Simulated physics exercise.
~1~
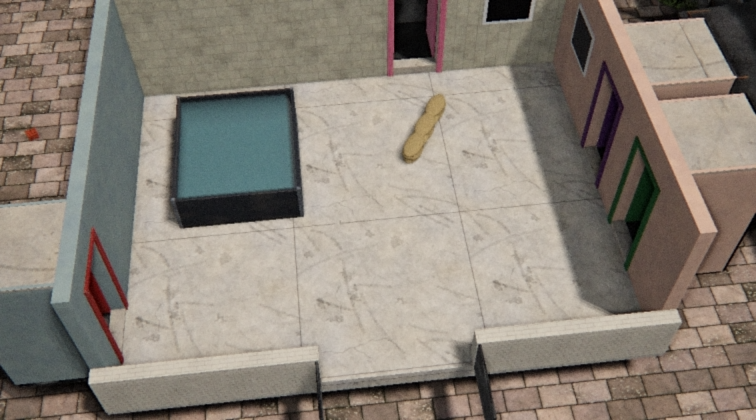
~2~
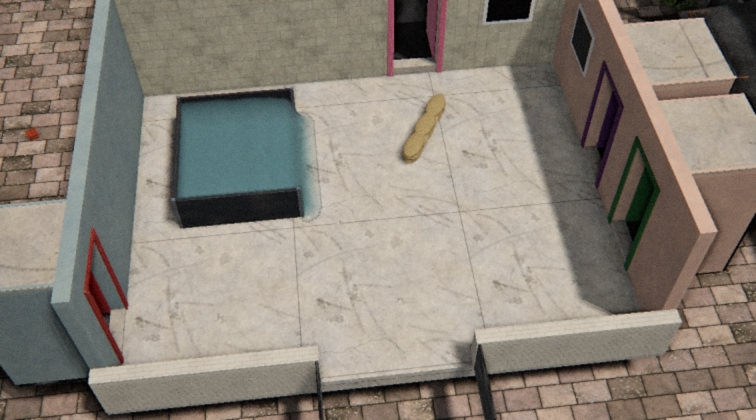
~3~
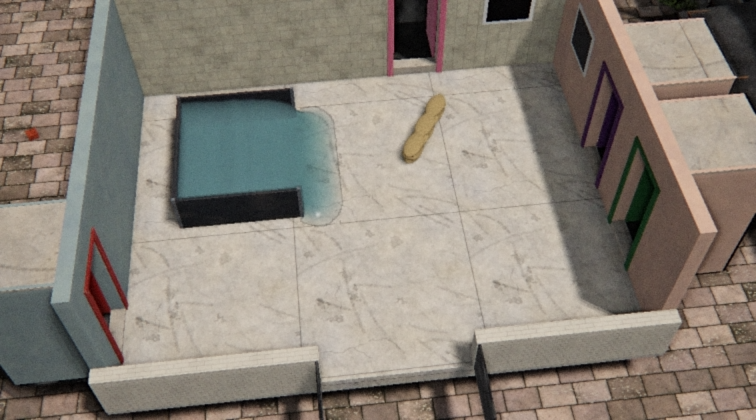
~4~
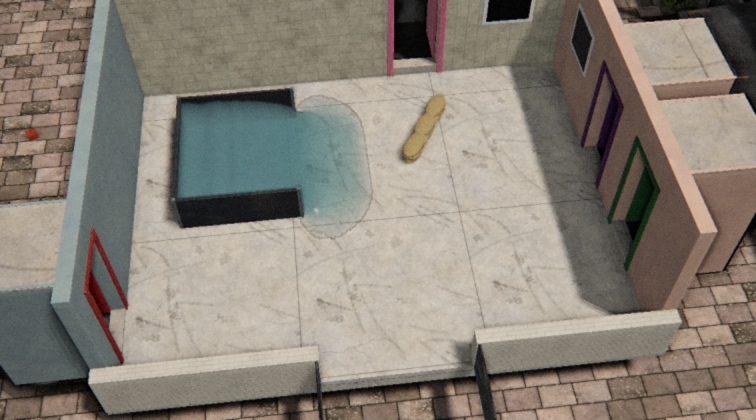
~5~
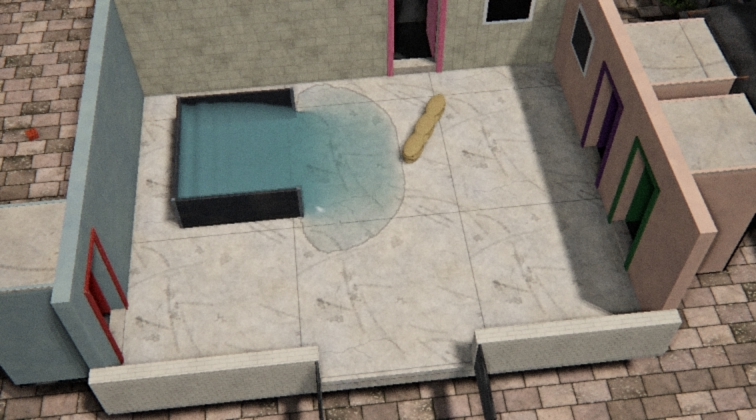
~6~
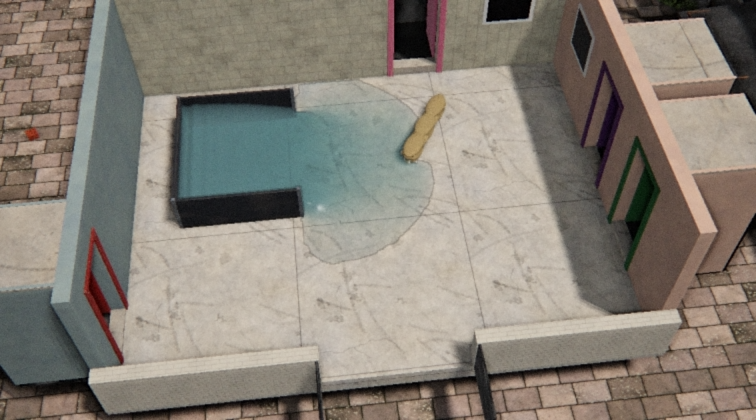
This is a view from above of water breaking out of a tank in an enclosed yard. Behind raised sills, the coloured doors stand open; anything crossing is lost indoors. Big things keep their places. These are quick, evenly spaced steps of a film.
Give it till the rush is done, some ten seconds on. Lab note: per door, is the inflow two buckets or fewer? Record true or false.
Green door false; purple door false; pink door false; red door true.
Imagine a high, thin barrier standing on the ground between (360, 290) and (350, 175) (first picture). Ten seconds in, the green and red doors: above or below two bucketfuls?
The green door falls short and the red door overflows.
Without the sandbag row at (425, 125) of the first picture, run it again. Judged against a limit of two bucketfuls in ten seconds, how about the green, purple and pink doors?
I'd say the green door crosses the mark, the purple door crosses the mark and the pink door remains below the mark.
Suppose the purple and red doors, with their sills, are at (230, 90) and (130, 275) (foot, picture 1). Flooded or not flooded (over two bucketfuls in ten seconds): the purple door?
Here the purple door stays short.
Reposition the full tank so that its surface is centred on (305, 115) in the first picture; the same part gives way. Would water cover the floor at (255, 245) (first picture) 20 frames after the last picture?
Spared.
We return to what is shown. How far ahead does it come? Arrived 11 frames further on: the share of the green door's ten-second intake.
I'd put it at about 0 per cent.
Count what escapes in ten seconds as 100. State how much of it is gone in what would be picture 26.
My figure: 40 percent.
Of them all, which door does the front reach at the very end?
Answer - the red-painted one.
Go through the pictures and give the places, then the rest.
In the first frame, still water in the open tank at (236, 144).
In the second frame, water pours out at (296, 157) and has run to (305, 219).
In the third frame, the front is at (322, 223), out from the gap at (296, 157).
In the fourth frame, the front is at (336, 232), out from the gap at (296, 158).
In the fifth frame, the front is at (374, 231), out from the gap at (296, 159).
In the sixth frame, the front is at (417, 122), out from the gap at (296, 159).
A moment on, water covers 35 % of the floor; the green door not reached, the purple door not reached, the pink door wet at the sill, nothing in, the red door not reached.
Next, water covers 50 % of the floor; the green door wet at the sill, nothing in, the purple door under two buckets in, the pink door over two buckets in, the red door not reached.
Then, water covers 60 % of the floor; the green door over two buckets in, the purple door far over two buckets in, the pink door far over two buckets in, the red door not reached.
Later, water covers 70 % of the floor; the green door far over two buckets in, the purple door far over two buckets in, the pink door far over two buckets in, the red door not reached.
In the end, water covers 100 % of the floor; the green door far over two buckets in, the purple door far over two buckets in, the pink door far over two buckets in, the red door under two buckets in.
